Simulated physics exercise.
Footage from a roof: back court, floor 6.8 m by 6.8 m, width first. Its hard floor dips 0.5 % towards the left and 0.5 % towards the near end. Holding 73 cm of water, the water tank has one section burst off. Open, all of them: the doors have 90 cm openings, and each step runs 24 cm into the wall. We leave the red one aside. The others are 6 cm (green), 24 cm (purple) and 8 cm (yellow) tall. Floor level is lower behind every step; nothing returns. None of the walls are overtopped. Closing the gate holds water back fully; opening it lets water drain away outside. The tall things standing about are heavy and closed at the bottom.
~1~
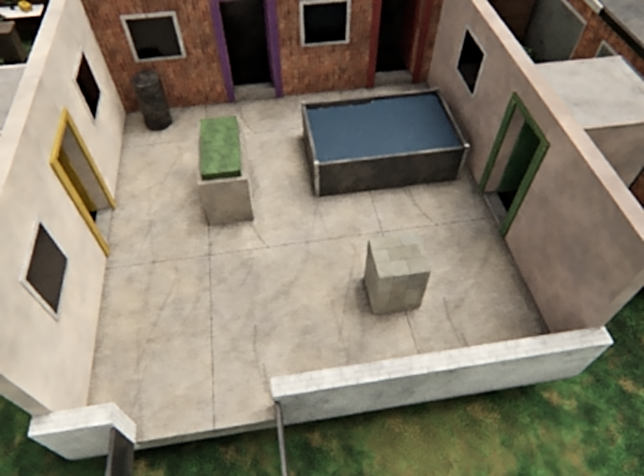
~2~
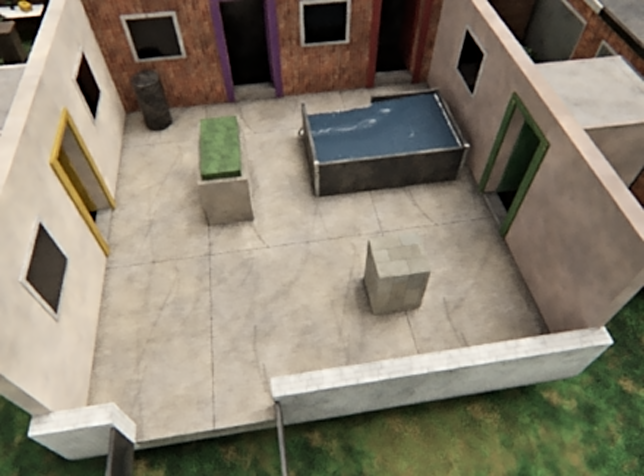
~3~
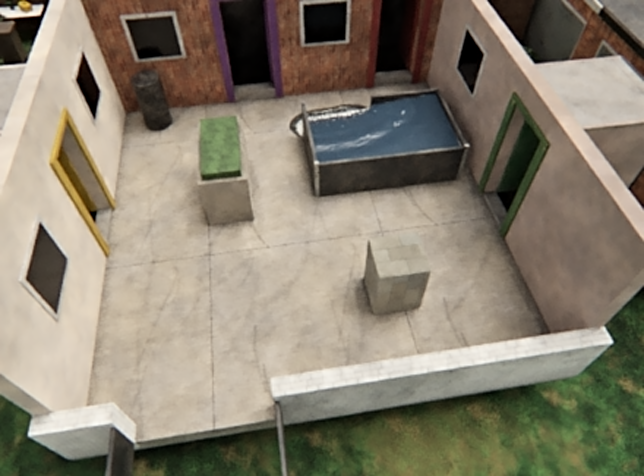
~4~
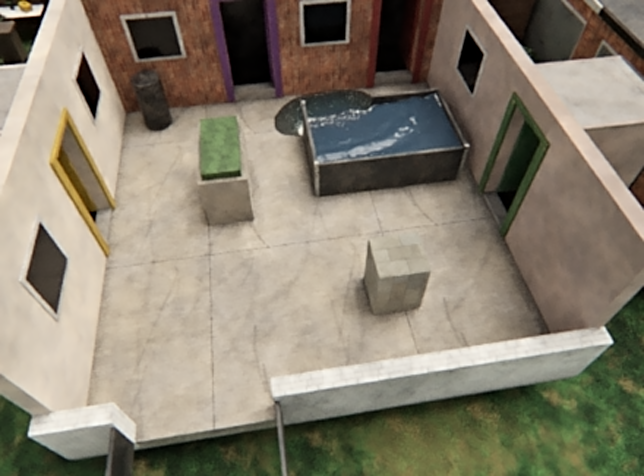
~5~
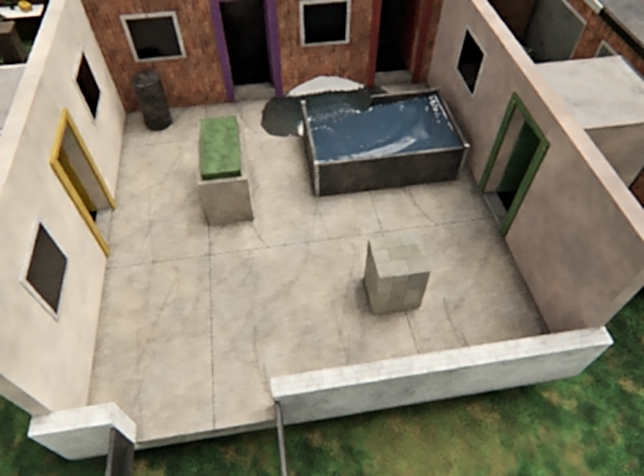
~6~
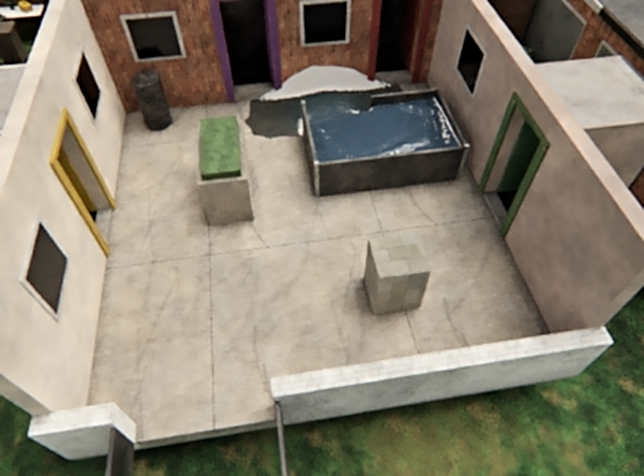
At the start, a dark rectangular tank of water sits still in a walled courtyard near a green-topped block. Water then breaks out at the tank's far side, its surface churning white, and a dark puddle spreads across the floor leftward and along the back wall, reaching the red doorway.
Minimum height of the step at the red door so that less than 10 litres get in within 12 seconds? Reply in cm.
Roughly 18 cm.
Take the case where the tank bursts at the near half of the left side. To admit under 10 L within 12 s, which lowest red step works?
It needs to be about 7.0 cm high.
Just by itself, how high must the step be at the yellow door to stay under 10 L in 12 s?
At the yellow door it takes roughly 11.5 centimetres.
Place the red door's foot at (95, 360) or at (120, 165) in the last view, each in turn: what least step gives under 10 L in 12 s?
You'd want about 8.0 cm there first, then about 20 cm.
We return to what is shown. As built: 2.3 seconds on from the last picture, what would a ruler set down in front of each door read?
Door by door in centimetres - green 7, purple 20, yellow 10, red 14.
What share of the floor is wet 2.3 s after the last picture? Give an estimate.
Approximately 35 %.
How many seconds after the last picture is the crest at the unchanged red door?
Around 2.8 s, give or take.
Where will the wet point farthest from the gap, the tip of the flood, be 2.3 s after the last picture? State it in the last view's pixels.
Somewhere near the pixel (105, 275).
Then, 0.7 s after the last picture water covers 15 % of the floor, deepest (53 cm) near (315, 96); 17 cm at the red door, 0 litres in over its 20 cm step.
Then, 2.3 s after the last picture water covers 35 % of the floor, deepest (34 cm) near (323, 96); 14 cm at the red door, 0 litres in over its 20 cm step.
Then, 11.3 s after the last picture water covers 90 % of the floor, deepest (12 cm) near (84, 432); 7 cm at the red door, 7 litres in over its 20 cm step.
At the red door as built, the water peaked near 20 cm, 2.9 s after the last picture.
Run again over the same 12 s with other heights there, 17 litres in over 16 cm, 4 litres over 22 cm. The limit of 10 litres is kept from about 18 cm up.
